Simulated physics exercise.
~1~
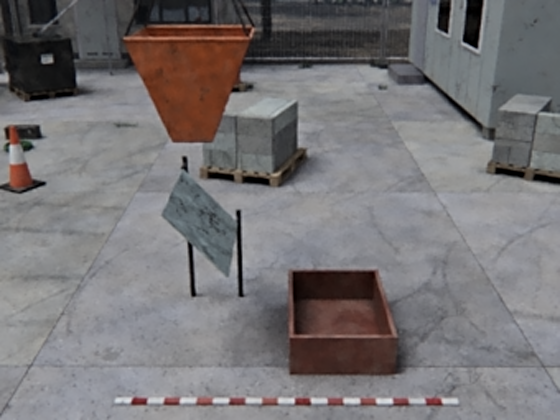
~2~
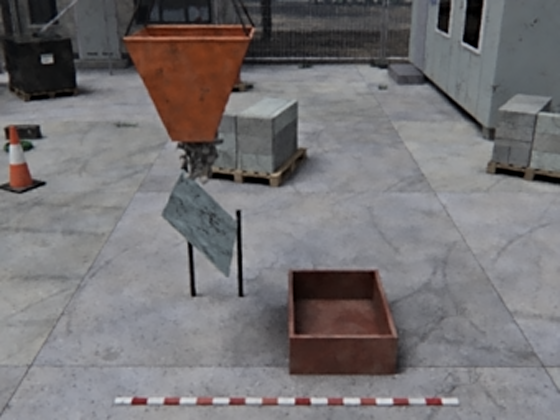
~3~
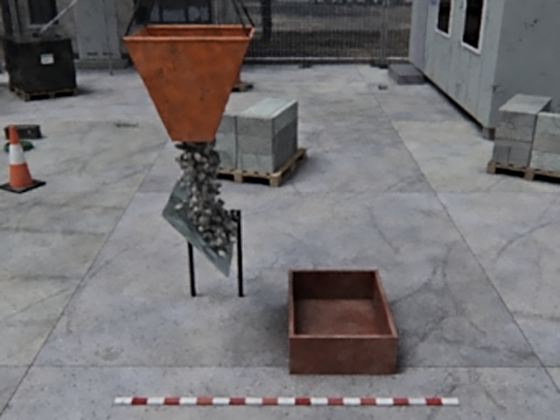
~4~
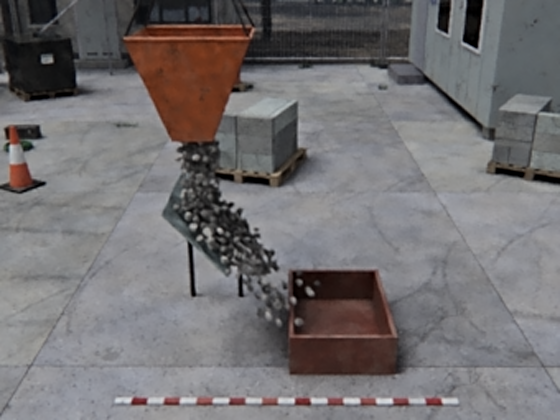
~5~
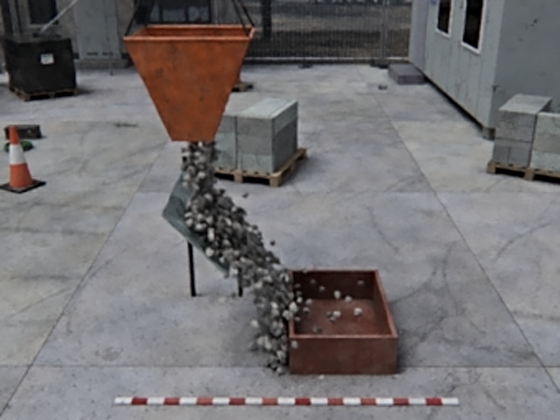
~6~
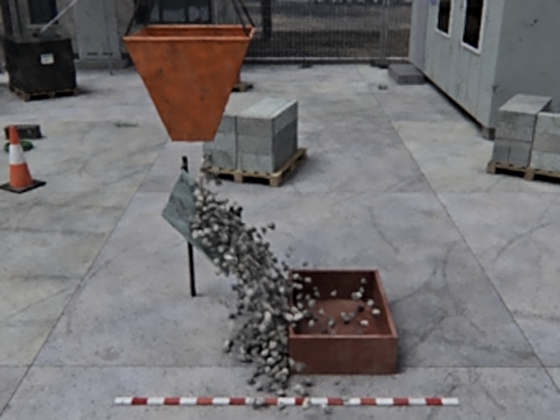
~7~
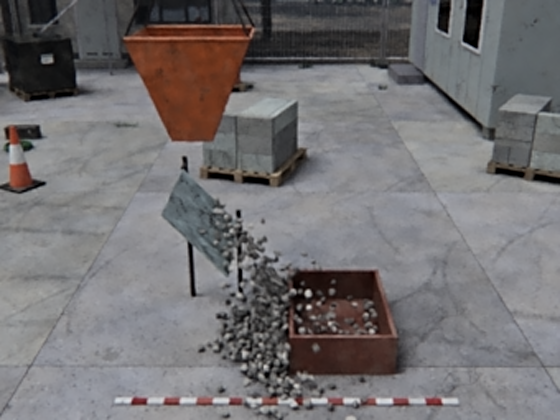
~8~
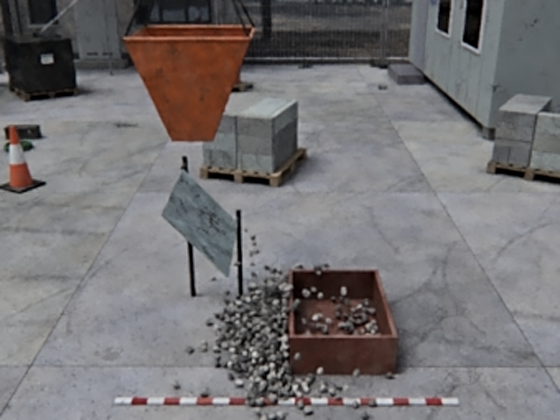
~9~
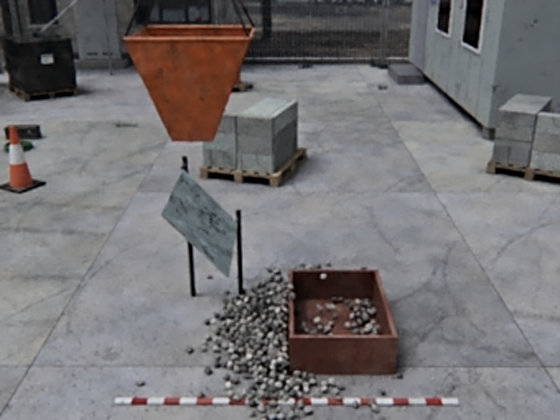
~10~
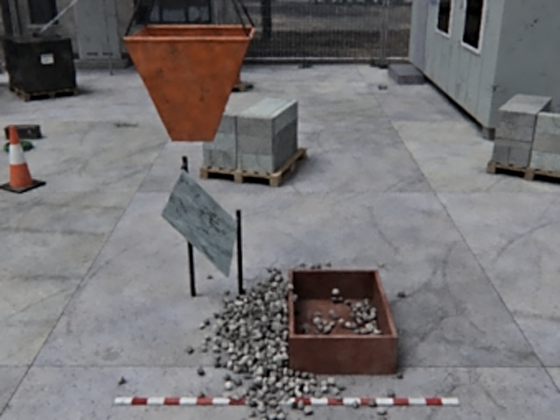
Grey stones pouring from a hanging orange skip, sliding off a tilted plate and piling mostly left of a reddish bin.
